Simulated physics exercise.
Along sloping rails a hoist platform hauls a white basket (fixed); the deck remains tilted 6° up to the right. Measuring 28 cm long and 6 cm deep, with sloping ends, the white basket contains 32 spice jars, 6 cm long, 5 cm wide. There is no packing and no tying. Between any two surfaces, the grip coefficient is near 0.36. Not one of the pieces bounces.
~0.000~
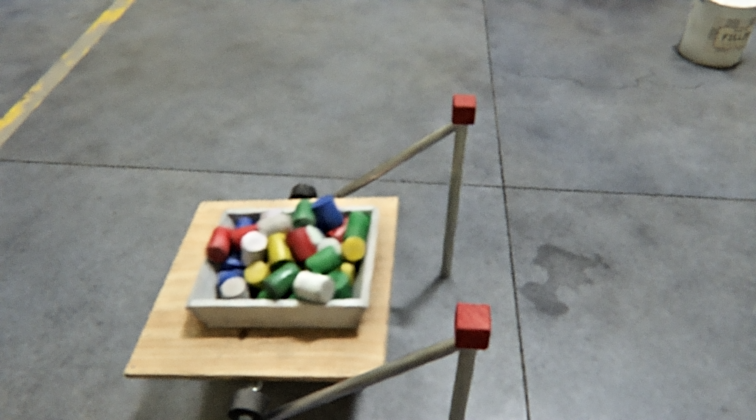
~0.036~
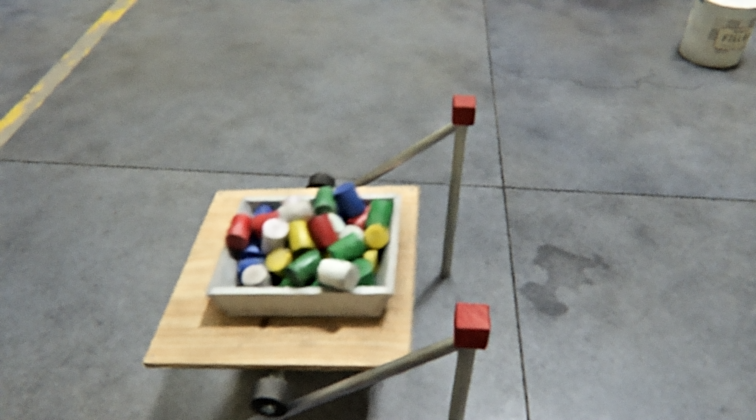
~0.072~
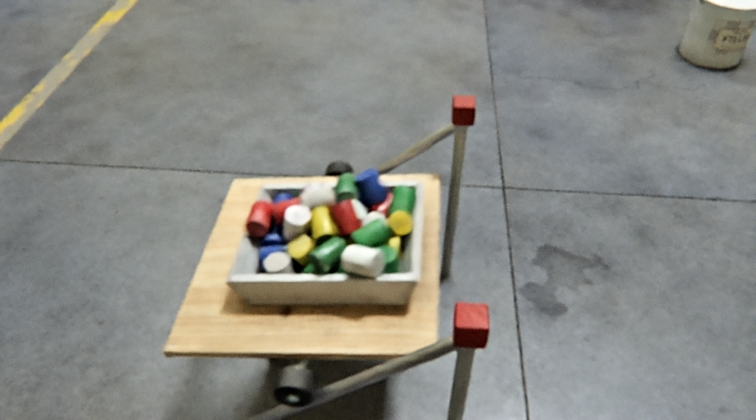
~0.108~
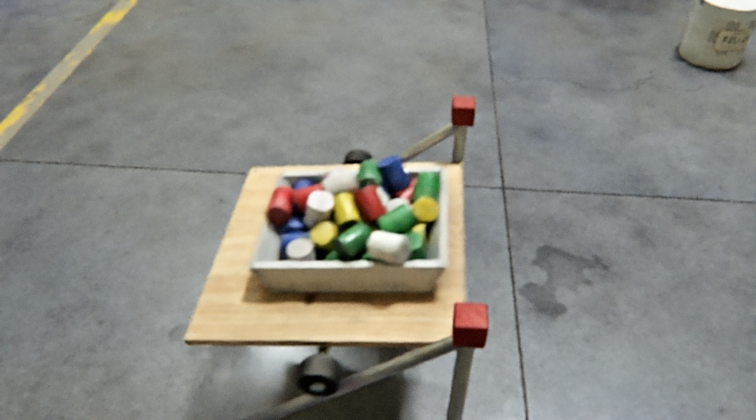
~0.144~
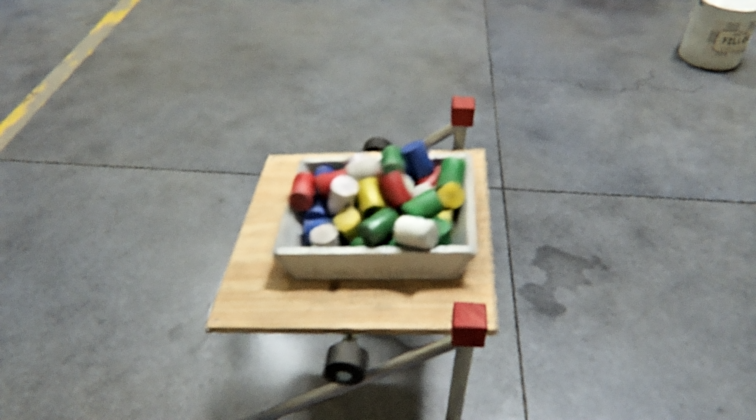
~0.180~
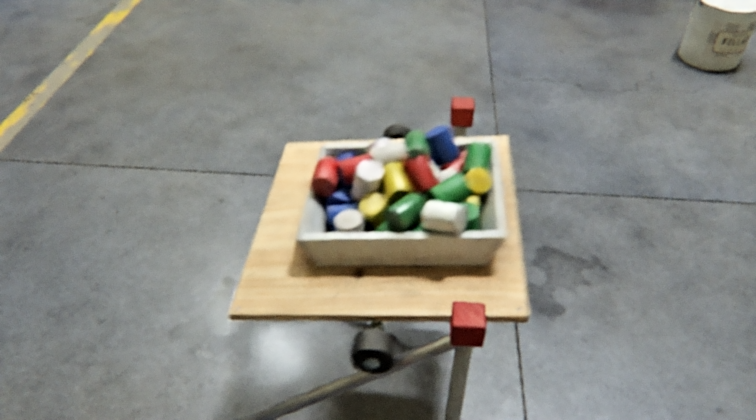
White basket of colourful spice jars riding a wooden hoist platform up sloping rails, moving steadily rightward between two red-capped posts.
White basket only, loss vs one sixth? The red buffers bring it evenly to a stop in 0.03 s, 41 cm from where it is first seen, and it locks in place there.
Above.
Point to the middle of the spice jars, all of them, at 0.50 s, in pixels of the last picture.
Near (506, 157).
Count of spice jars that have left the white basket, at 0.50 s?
Count: Close to 8.
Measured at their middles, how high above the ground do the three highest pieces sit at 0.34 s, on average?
On average they sit about 74 cm high.
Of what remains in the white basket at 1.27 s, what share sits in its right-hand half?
Near 50 per cent.
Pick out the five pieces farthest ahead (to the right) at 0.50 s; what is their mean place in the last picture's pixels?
Pixel (626, 158), give or take.
After 0.22 s, braking begins.
After 0.34 s, 4 of 32 out of the white basket.
After 0.50 s, 8 of 32 out of the white basket.
After 0.72 s, 10 of 32 out of the white basket.
Outcome (at 1.27 s), 10 of 32 out of the white basket. Asked share, 10 of 32, 31 per cent.
